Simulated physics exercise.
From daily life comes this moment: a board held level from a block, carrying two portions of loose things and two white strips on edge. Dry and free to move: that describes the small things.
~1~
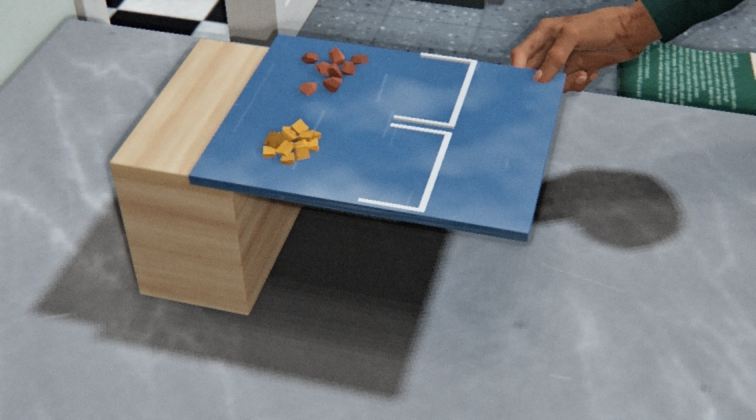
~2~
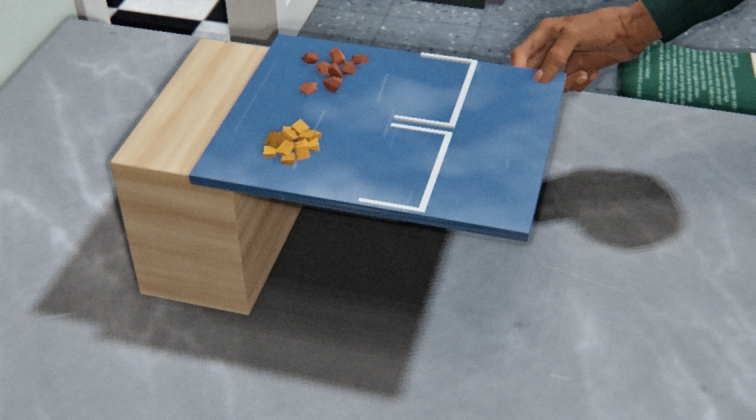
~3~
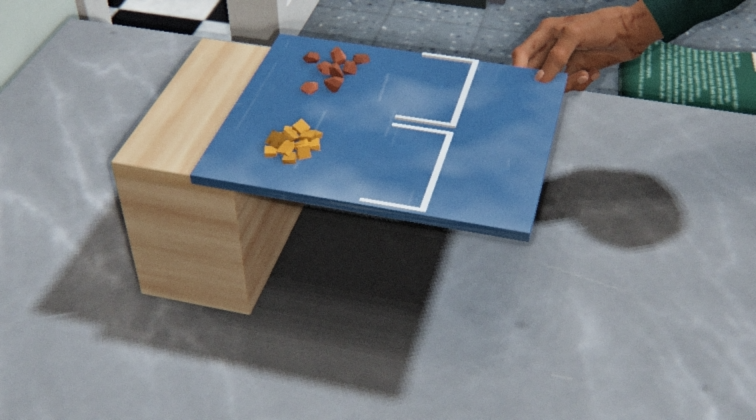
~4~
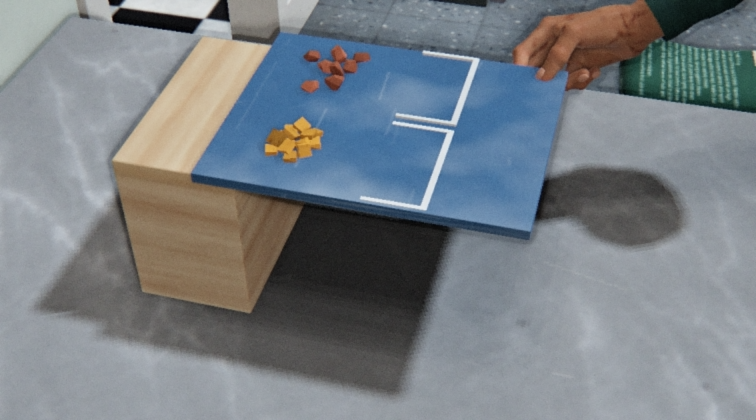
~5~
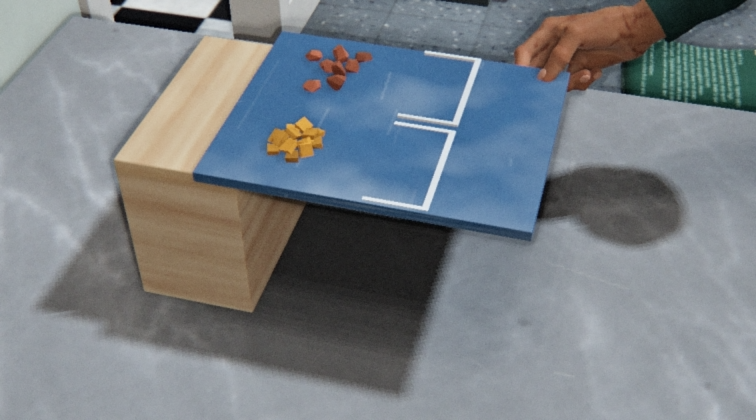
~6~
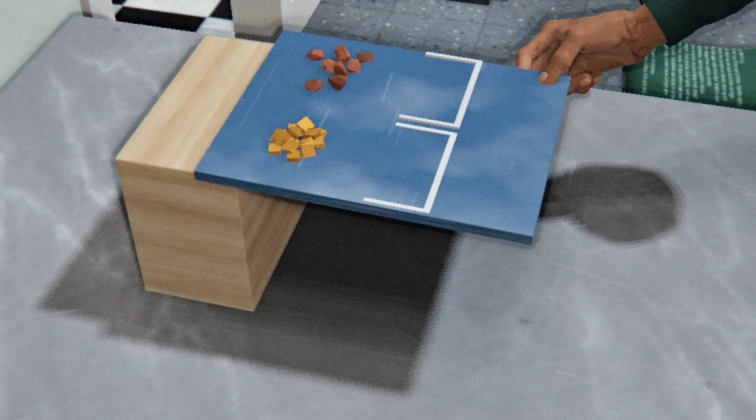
A blue board reaches out level from a pale wooden block on a grey marbled counter, seen from above at an angle, with a tiled floor behind. Reddish chunks lie toward its far left, golden-yellow pieces nearer, and two white angular strips stand to the right, while a hand in a dark green sleeve holds the far right corner beside green printed material. Almost nothing moves: the pieces and strips keep their places on the board as the view drifts very slightly.
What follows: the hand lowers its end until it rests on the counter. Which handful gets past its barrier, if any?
Outcome - near handful beyond bar, far handful beyond bar.
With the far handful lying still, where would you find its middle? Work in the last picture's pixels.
Roughly (549, 238).
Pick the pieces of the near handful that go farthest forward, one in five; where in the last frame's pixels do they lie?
In the final frame you'd find it around (524, 346).
Then, 0.76 s past the last view, board sloping at 16°; near handful where it was; far handful where it was.
Then, 1.56 s past the last view, board sloping at 31°; near handful has reached its bar; far handful a small part past its bar.
Then, 2.52 s past the last view, board resting at 41°; near handful all past its bar; far handful about two thirds past its bar.
Finally, board resting at 41°; near handful all past its bar; far handful about two thirds past its bar.
